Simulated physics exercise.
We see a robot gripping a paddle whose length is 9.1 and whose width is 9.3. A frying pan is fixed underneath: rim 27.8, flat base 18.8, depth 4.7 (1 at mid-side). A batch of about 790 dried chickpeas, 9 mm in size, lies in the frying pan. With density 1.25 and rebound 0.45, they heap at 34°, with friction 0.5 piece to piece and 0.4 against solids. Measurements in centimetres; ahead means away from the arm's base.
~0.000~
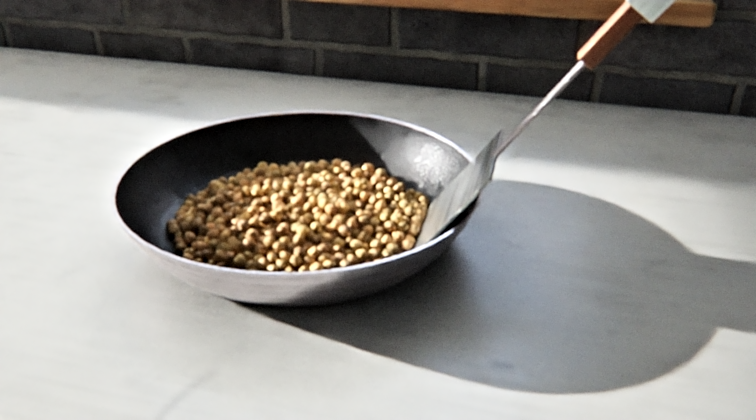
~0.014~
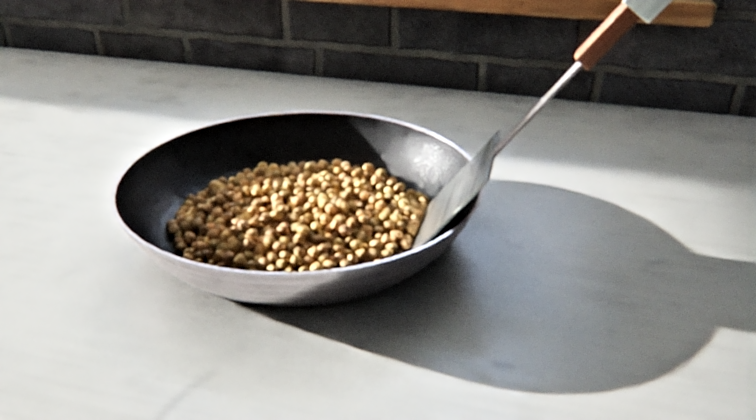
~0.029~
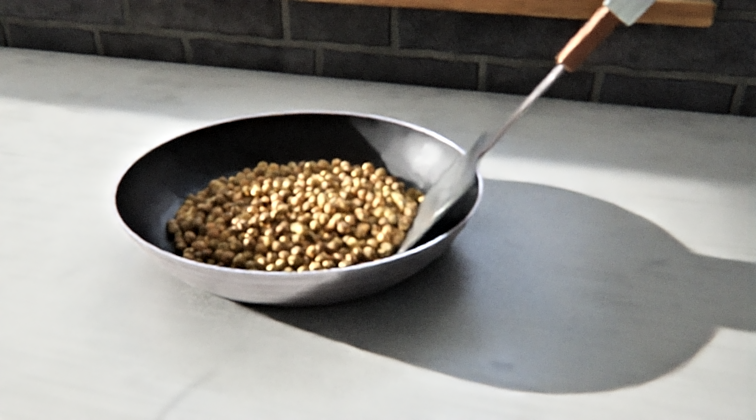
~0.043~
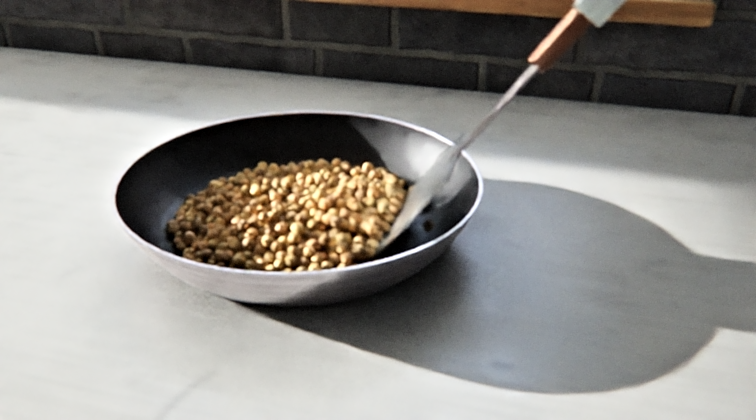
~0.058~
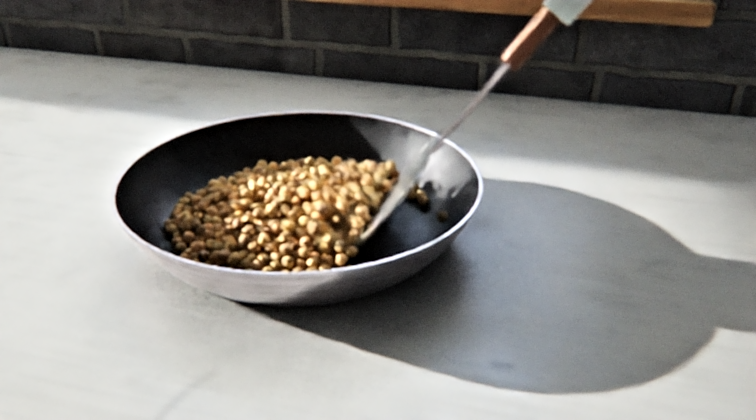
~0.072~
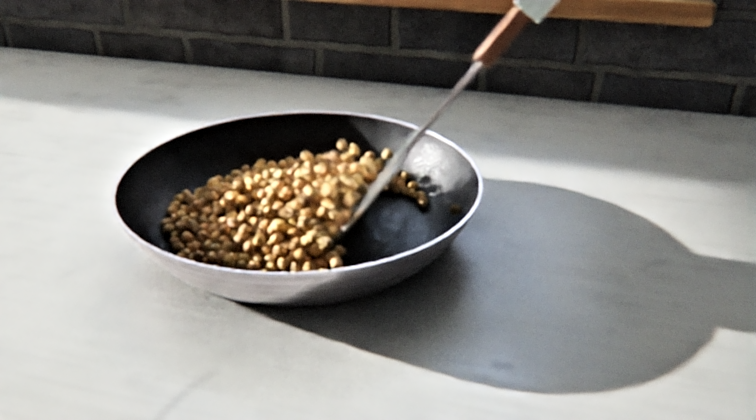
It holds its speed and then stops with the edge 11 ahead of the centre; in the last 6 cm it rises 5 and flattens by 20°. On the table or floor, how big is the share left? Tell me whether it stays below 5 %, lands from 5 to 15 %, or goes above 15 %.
It goes above 15 %.
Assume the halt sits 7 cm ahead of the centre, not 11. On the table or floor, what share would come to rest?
It would come to roughly 15 percent.
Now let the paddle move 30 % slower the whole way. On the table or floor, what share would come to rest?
In that case, close to 15 per cent.
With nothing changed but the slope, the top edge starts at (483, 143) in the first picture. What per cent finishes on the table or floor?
25 percent or so.
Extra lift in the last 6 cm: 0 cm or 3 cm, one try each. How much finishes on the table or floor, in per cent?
First try about 30 %, second try about 25 %.
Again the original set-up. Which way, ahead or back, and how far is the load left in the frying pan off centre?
4.5 cm ahead.
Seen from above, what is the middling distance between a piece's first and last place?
Near 5 cm, measured level.
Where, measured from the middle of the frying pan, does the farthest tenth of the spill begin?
I'd put it at about 110 centimetres.
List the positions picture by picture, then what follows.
The first picture shows paddle top edge at (497, 153), sloping 55°; upper third of the load around (305, 209), from x 170 to 425, top at y 165; 788 in the frying pan.
The second picture shows paddle top edge at (495, 153), sloping 55°; upper third of the load around (306, 209), from x 170 to 425, top at y 165.
The third picture shows paddle top edge at (480, 154), sloping 55°; upper third of the load around (312, 209), from x 170 to 425, top at y 165.
The fourth picture shows paddle top edge at (456, 154), sloping 55°; upper third of the load around (320, 205), from x 170 to 430, top at y 165.
The fifth picture shows paddle top edge at (432, 152), sloping 55°; upper third of the load around (317, 198), from x 170 to 440, top at y 160.
The sixth picture shows paddle top edge at (408, 149), sloping 55°; upper third of the load around (310, 192), from x 165 to 455, top at y 145; 788 in the frying pan.
By 0.11 s, sloping 55°, highest piece 9 above the table; 788 in the frying pan.
By 0.15 s, sloping 51°, highest piece 11 above the table; 785 in the frying pan, 3 on the blade or in flight.
By 0.37 s, sloping 35°, highest piece 17 above the table; 624 in the frying pan, 51 on the table or floor, 113 on the blade or in flight.
By 1.42 s, sloping 35°, highest piece 4 above the table; 623 in the frying pan, 165 on the table or floor.
Final count, 623 in the frying pan, 165 on the table or floor. That is 21 % on the table or floor.
